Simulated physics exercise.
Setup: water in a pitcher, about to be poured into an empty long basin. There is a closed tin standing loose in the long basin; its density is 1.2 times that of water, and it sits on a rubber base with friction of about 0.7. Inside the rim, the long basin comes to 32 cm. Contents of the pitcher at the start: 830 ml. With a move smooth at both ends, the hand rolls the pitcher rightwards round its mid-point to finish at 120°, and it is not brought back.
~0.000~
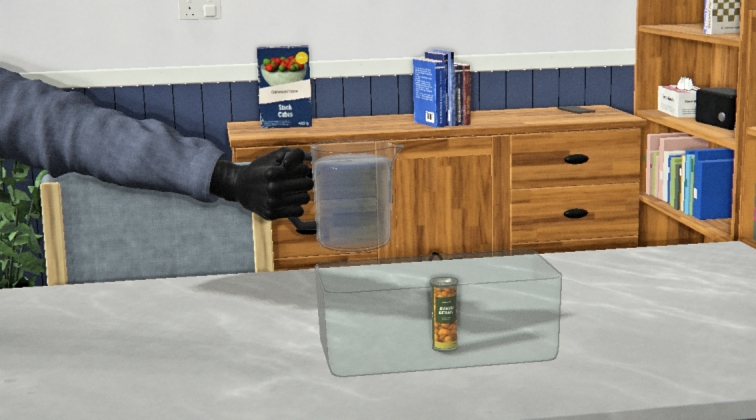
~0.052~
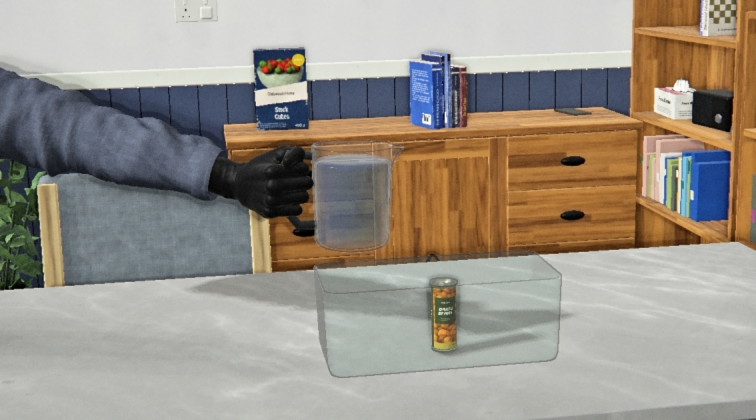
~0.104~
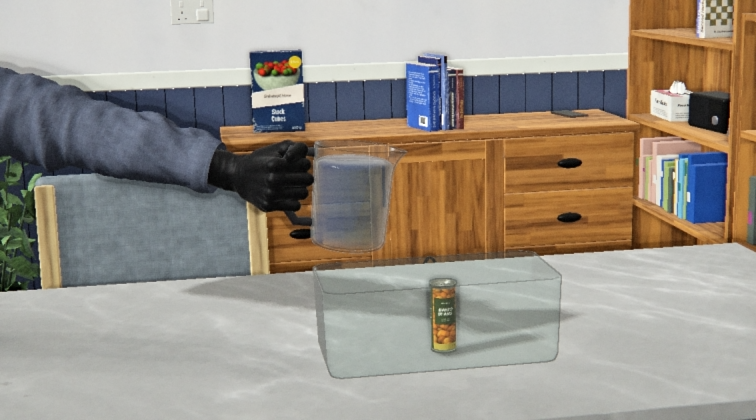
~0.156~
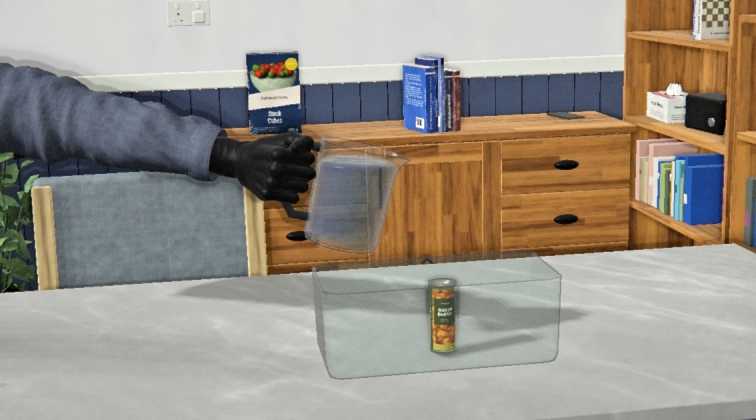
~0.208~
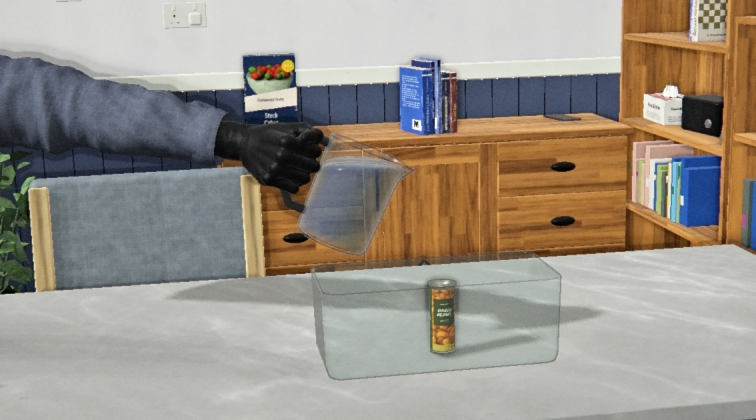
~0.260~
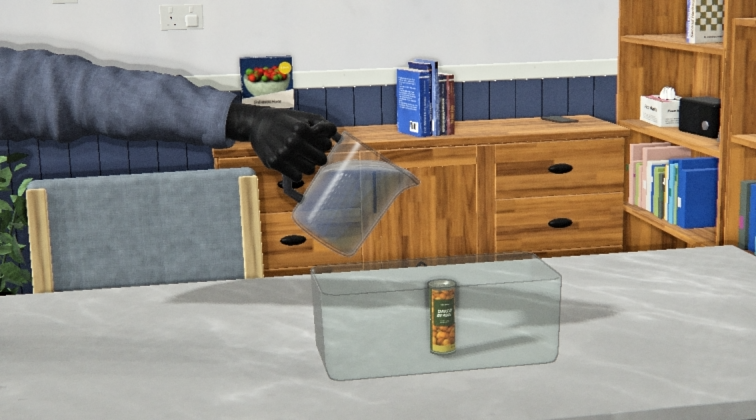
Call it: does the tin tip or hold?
It tips.
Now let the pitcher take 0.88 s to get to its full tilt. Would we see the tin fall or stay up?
Result: Tin tipped over.
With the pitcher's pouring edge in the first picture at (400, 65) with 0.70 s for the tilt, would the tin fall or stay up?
Result: Tin upright.
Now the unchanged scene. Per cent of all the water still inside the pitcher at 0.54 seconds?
Fraction remaining: Approx. 52 per cent.
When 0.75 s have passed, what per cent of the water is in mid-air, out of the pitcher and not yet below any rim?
Near 5 percent.
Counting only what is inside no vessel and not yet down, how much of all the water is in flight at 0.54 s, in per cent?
Some 20 % is the figure.
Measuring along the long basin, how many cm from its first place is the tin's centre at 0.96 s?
Close to 7 cm.
Then, 0.54 s in, the tilt is 106° and 52 per cent is still to pour; the tin stands where it began.
Then, 0.75 s in, the tilt is 120° and 7 per cent is still to pour; the tin stands 2 cm from where it began.
Then, 0.96 s in, the tilt is 120° and 0 per cent is still to pour; the tin leans 44°.
Then, 1.20 s in, the tilt is 120° and 0 per cent is still to pour; the tin lies on its side.
Finally, the tin lies on its side.
